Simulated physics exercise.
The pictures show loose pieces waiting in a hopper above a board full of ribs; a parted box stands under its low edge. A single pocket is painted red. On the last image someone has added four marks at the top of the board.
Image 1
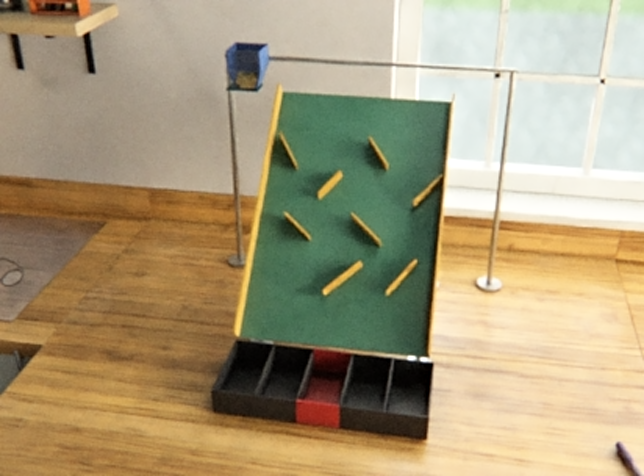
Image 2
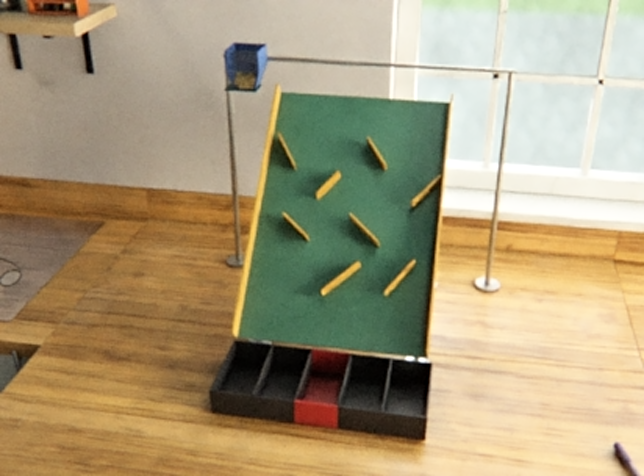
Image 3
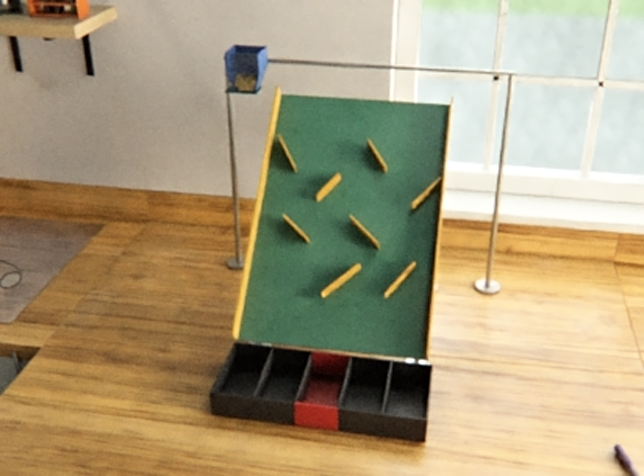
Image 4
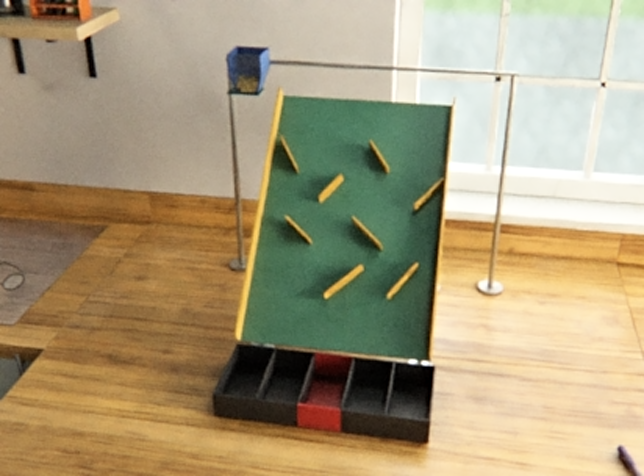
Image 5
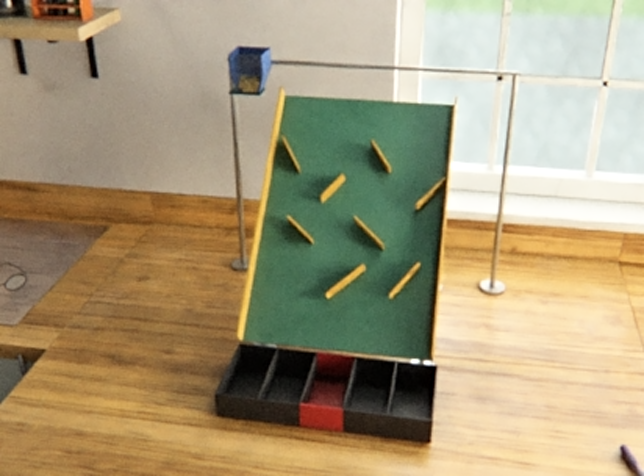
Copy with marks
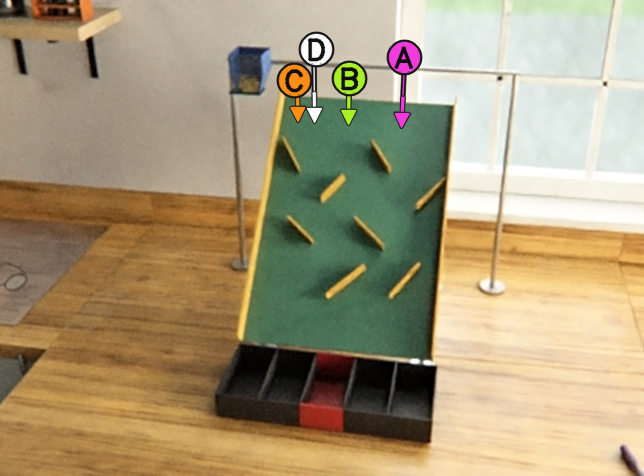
Nothing moves except a slight camera shake around the blue hopper above a ribbed green board.
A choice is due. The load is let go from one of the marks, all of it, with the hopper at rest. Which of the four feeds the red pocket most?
A.
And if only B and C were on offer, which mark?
That is mark B.
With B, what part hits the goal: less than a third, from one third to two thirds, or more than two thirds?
Less than a third.
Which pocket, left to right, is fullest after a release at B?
It is the second one.
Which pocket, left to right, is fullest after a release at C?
The second from the left.
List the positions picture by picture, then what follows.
In the first frame, hopper at (248, 78), soya beans, door shut.
In the second frame, ribs (278, 132) to (294, 164), (368, 137) to (385, 165), (316, 194) to (339, 171).
In the third frame, ribs (412, 205) to (442, 177), (283, 214) to (307, 238), (350, 216) to (379, 244).
In the fourth frame, ribs (324, 295) to (362, 265), (388, 296) to (417, 263).
In the fifth frame, red pocket at (321, 416), number 3 of 5 from the left.
On the marked copy, mark A meets the board at (401, 122); mark B meets the board at (348, 119); mark C meets the board at (297, 116); mark D meets the board at (314, 117).
Choosing A, about two thirds in the red pocket, about a quarter in other pockets.
Choosing B, about a quarter in the red pocket, most in other pockets.
Choosing C, a small part in the red pocket, nearly all in other pockets.
Choosing D, none in the red pocket, all in other pockets.
